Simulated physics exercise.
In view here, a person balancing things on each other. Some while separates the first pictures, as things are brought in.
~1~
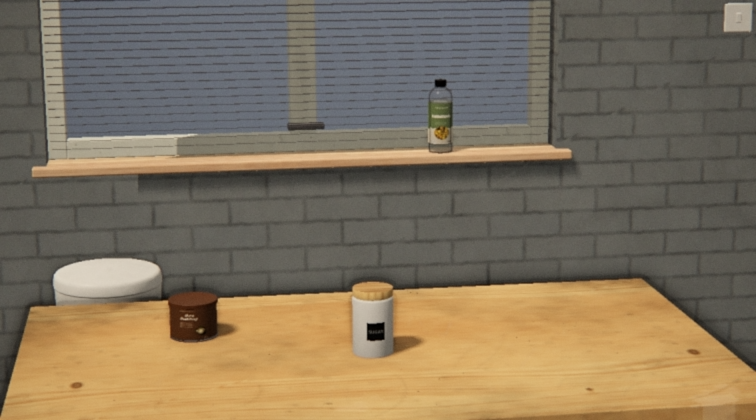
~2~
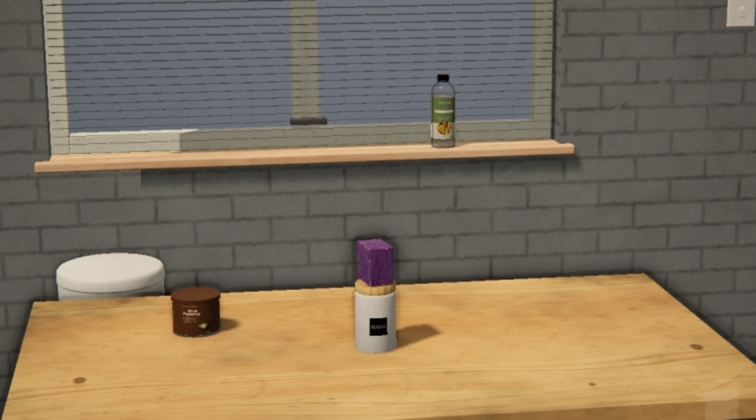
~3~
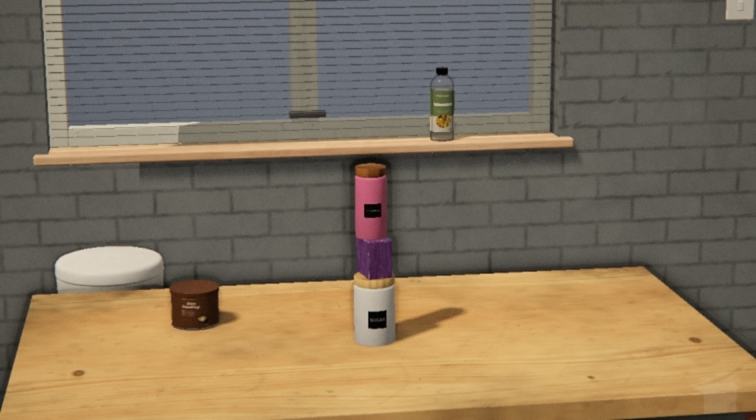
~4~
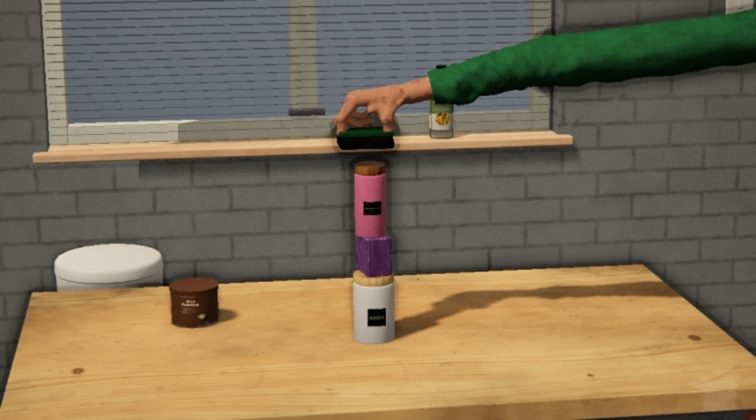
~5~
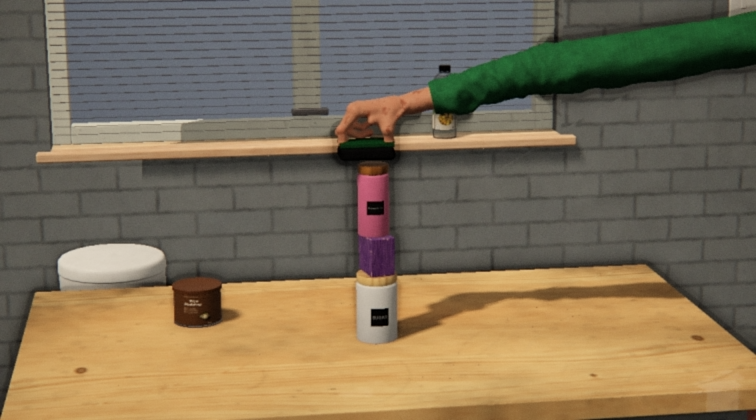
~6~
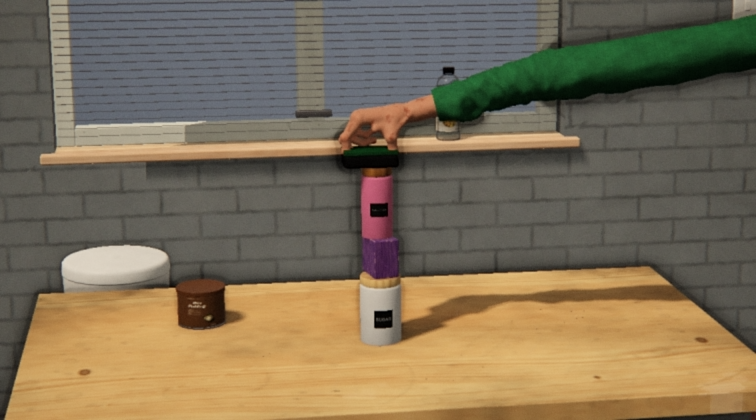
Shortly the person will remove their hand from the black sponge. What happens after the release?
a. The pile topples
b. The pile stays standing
Option b: The pile stays standing.
Then, 1.00 s past the last view, nothing moves.
Then, 2.10 s past the last view, things are still on the move.
Finally, all 5 still in place. Final places as the last picture's camera would see them, black sponge near (369, 158). The pile holds.
